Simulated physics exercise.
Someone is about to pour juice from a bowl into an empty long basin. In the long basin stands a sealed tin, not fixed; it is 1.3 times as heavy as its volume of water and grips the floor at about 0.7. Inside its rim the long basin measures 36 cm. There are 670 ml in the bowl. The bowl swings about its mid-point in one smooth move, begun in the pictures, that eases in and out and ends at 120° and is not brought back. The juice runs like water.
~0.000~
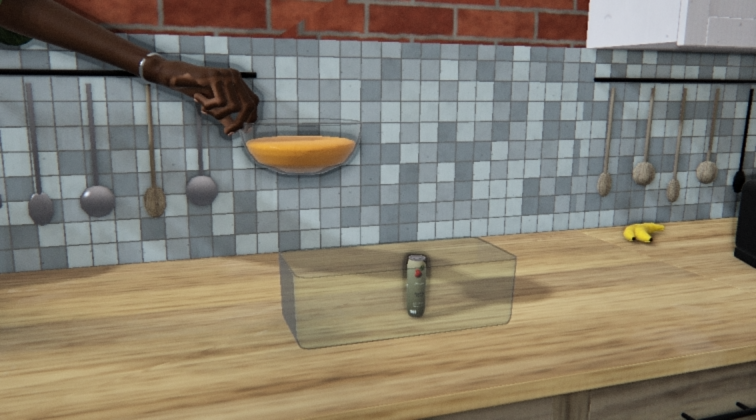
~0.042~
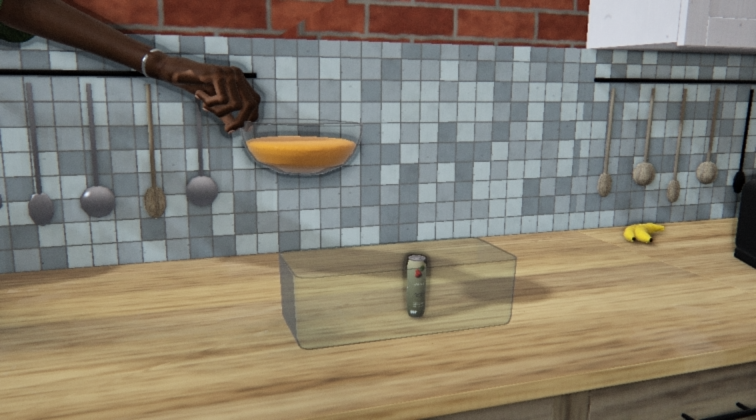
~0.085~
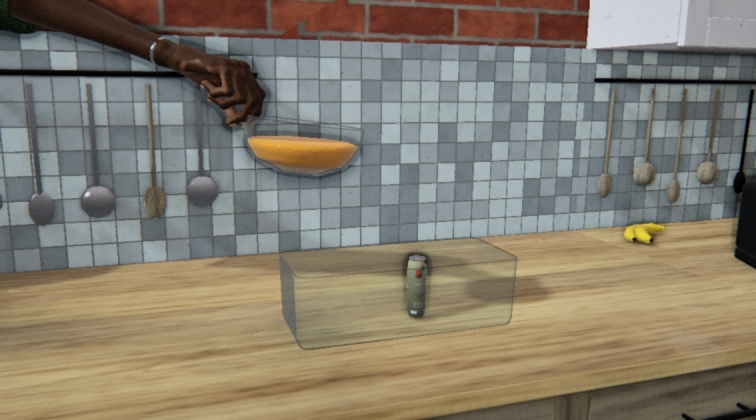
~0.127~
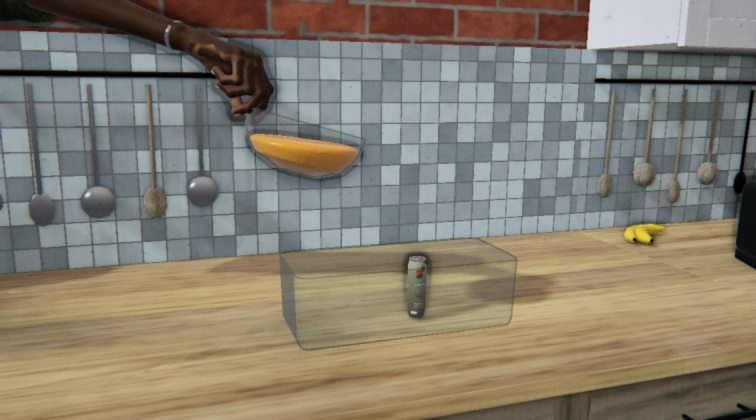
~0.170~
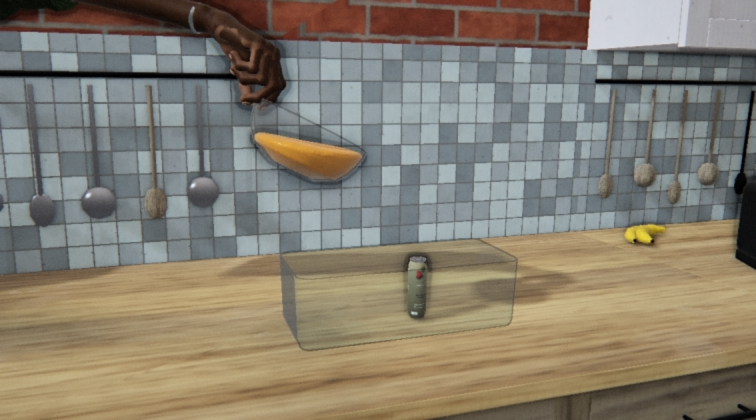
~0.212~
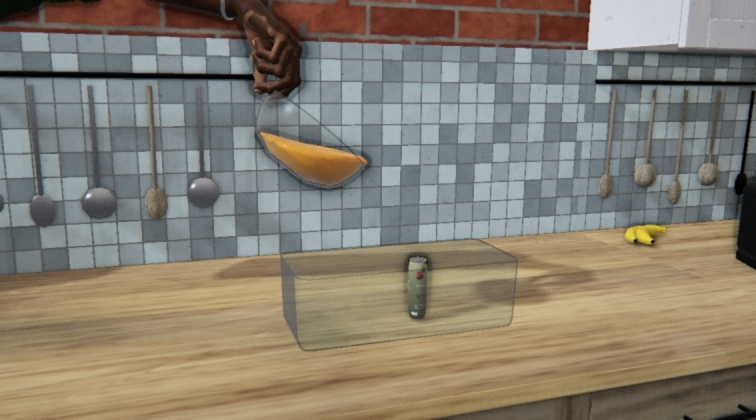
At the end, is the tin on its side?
It stays up.
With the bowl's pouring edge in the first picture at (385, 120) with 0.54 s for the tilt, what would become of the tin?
Then it falls.
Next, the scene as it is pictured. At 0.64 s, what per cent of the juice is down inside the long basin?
Near 92 in a hundred.
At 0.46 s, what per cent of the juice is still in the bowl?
Near 1 in a hundred.
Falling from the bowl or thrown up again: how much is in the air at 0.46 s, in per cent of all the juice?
About 44 per cent.
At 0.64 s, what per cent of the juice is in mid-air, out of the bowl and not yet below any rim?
About 7 per cent.
After 0.46 s the tilt is 114° and 1 per cent is still to pour; the tin stands where it began.
After 0.64 s the tilt is 120° and 0 per cent is still to pour; the tin stands where it began.
After 0.83 s the tilt is 120° and 0 per cent is still to pour; the tin stands where it began.
After 1.04 s the tilt is 120° and 0 per cent is still to pour; the tin stands where it began.
In the end the tin stands where it began.
